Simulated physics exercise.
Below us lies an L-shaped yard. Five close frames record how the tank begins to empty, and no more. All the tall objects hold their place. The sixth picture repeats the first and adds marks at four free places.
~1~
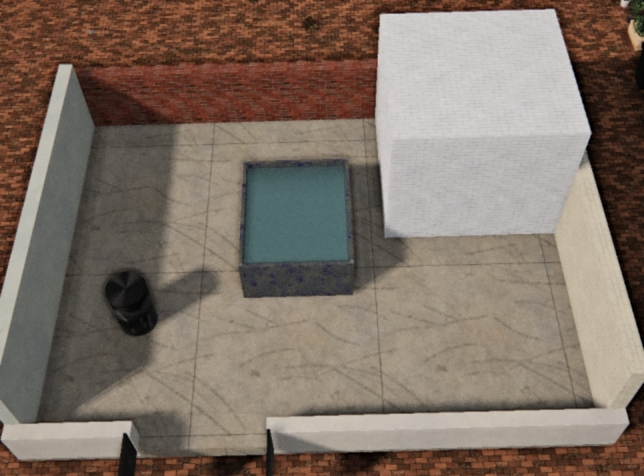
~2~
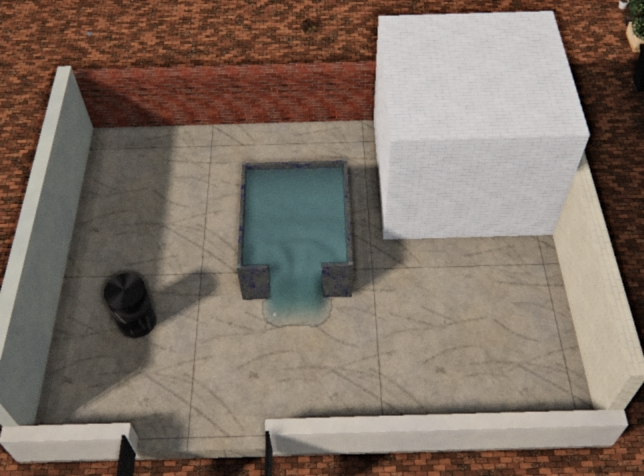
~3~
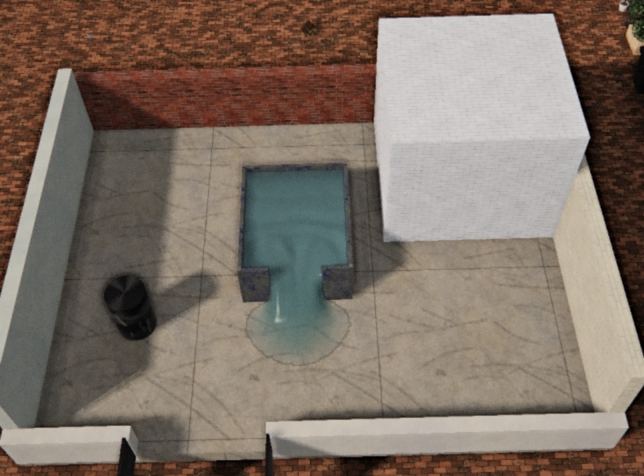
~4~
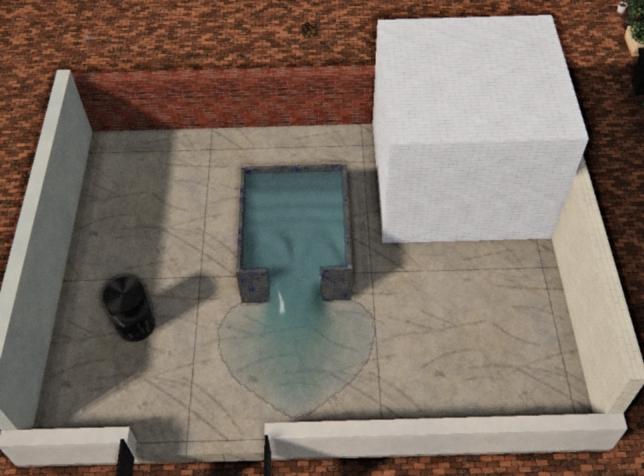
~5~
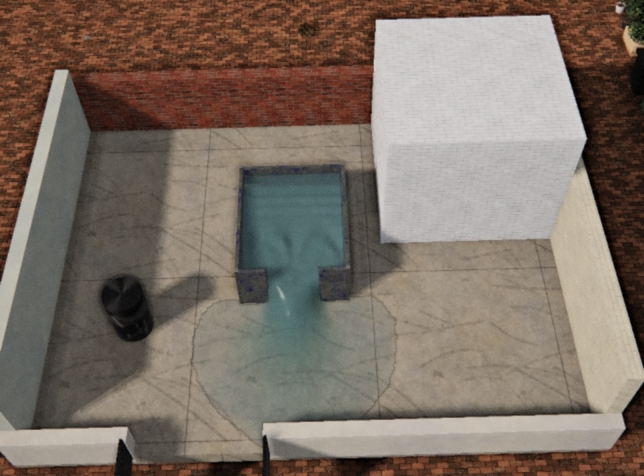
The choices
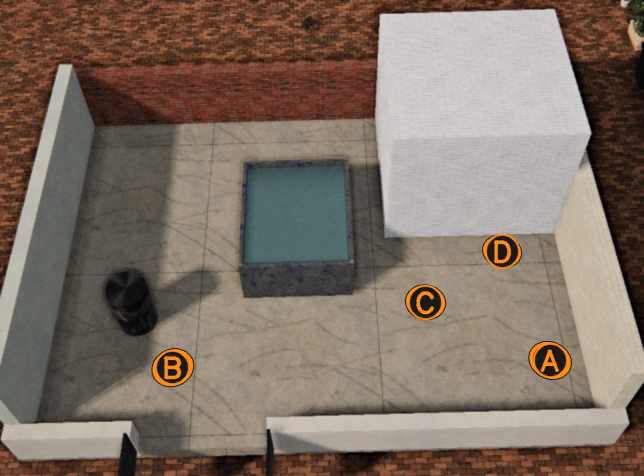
Water poured through a gap in the near side of a stone tank and fanned out across the pale paved yard, spreading to the low front wall while the black barrel and white block stayed still.
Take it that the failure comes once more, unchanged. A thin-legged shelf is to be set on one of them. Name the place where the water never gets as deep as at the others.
B beats the others.
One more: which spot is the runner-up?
C it is.
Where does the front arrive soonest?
B it is.
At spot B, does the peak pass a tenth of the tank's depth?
No, less.
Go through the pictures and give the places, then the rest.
Tank full, its middle at (296, 213); open gate at (201, 423).
Water covers 1 % of the ground and shows as far out as (272, 320).
Water covers 3 % of the ground and shows as far out as (298, 360).
Water covers 9 % of the ground and shows as far out as (270, 397).
Water covers 15 % of the ground and shows as far out as (371, 390).
On the marked copy, A at (550, 360); B at (172, 367); C at (425, 302); D at (502, 251).
With A, the water peaks at about 23 % of the depth that stood in the tank.
With B, the water peaks at about 5 % of the depth that stood in the tank.
With C, the water peaks at about 8 % of the depth that stood in the tank.
With D, the water peaks at about 18 % of the depth that stood in the tank.
